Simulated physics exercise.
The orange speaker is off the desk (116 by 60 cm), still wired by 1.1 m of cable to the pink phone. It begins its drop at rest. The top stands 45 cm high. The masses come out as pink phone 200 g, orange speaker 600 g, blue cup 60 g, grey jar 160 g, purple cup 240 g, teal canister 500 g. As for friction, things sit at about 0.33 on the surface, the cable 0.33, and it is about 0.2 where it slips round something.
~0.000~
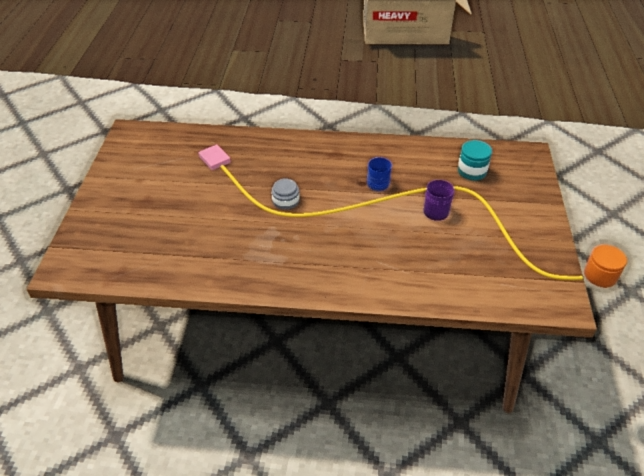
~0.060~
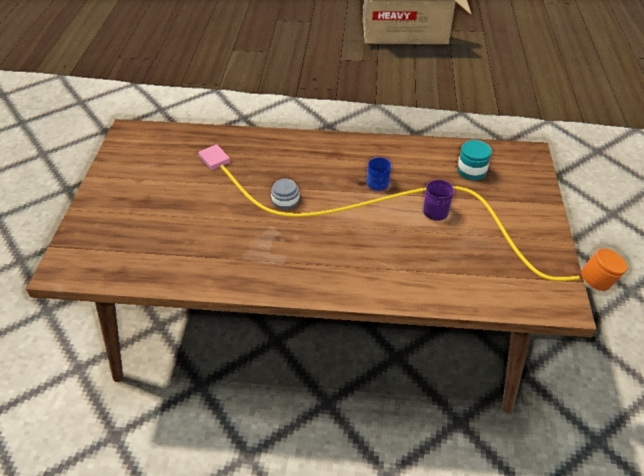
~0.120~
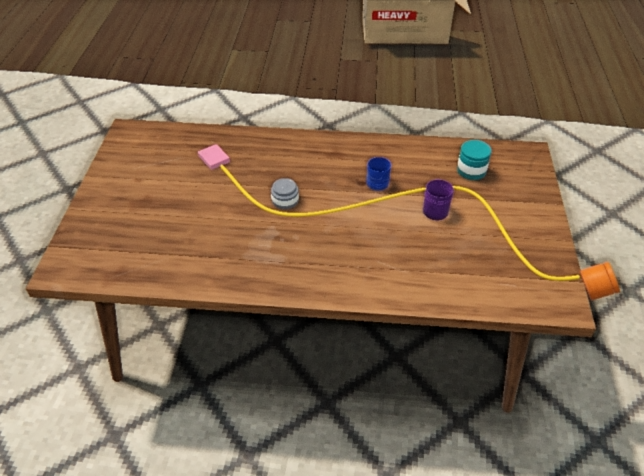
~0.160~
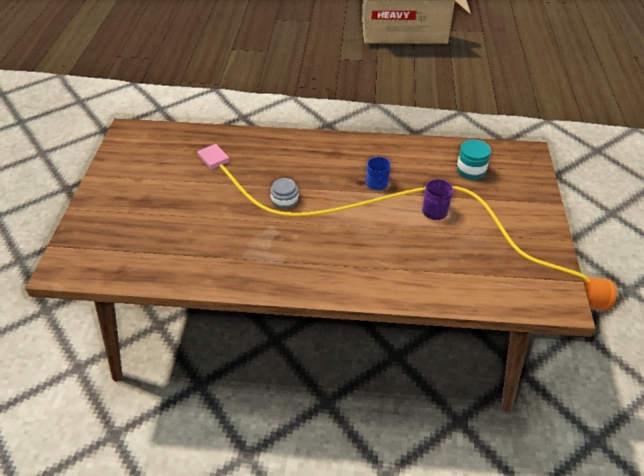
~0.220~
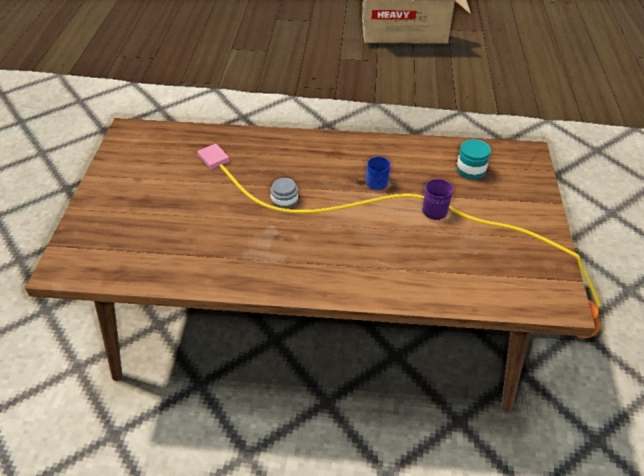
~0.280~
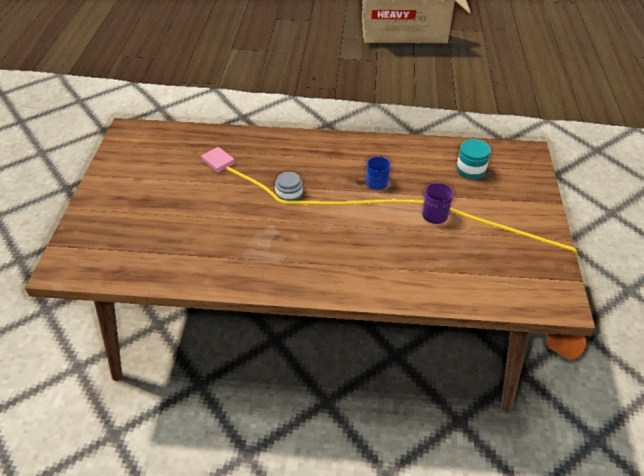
The orange speaker dropped off the right end of the wooden table, pulling the yellow cable straighter past the cups and jars, and the pink phone at the other end shifted slightly to the right.
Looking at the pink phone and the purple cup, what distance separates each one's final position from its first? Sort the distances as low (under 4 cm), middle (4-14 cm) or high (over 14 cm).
Distances: Pink phone high; purple cup middle.
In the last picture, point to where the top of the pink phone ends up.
(360, 223).
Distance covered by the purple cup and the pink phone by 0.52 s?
I'd say the purple cup is some 8 cm out, the pink phone some 30 cm.
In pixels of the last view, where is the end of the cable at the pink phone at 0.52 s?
Near (320, 198).
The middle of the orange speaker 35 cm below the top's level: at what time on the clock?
The clock reads 0.36 s at that moment.
After 0.5 s, the cable's tail end at (320, 198); pink phone 29 cm off its start, purple cup 9 cm off its start, grey jar 24 cm off its start.
After 0.7 s, the cable's tail end at (358, 215); pink phone 43 cm off its start, purple cup 9 cm off its start, grey jar 29 cm off its start.
After 1.0 s, the cable's tail end at (360, 216); pink phone 44 cm off its start at (360, 223), purple cup 9 cm off its start at (443, 215), grey jar 29 cm off its start at (340, 121).
After 1.2 s, the cable's tail end at (360, 216); pink phone 44 cm off its start, purple cup 9 cm off its start, grey jar 29 cm off its start.
After 2.4 s, the cable's tail end at (360, 216); pink phone 44 cm off its start at (360, 223), purple cup 9 cm off its start at (443, 215), grey jar 29 cm off its start at (340, 121), orange speaker over the edge.
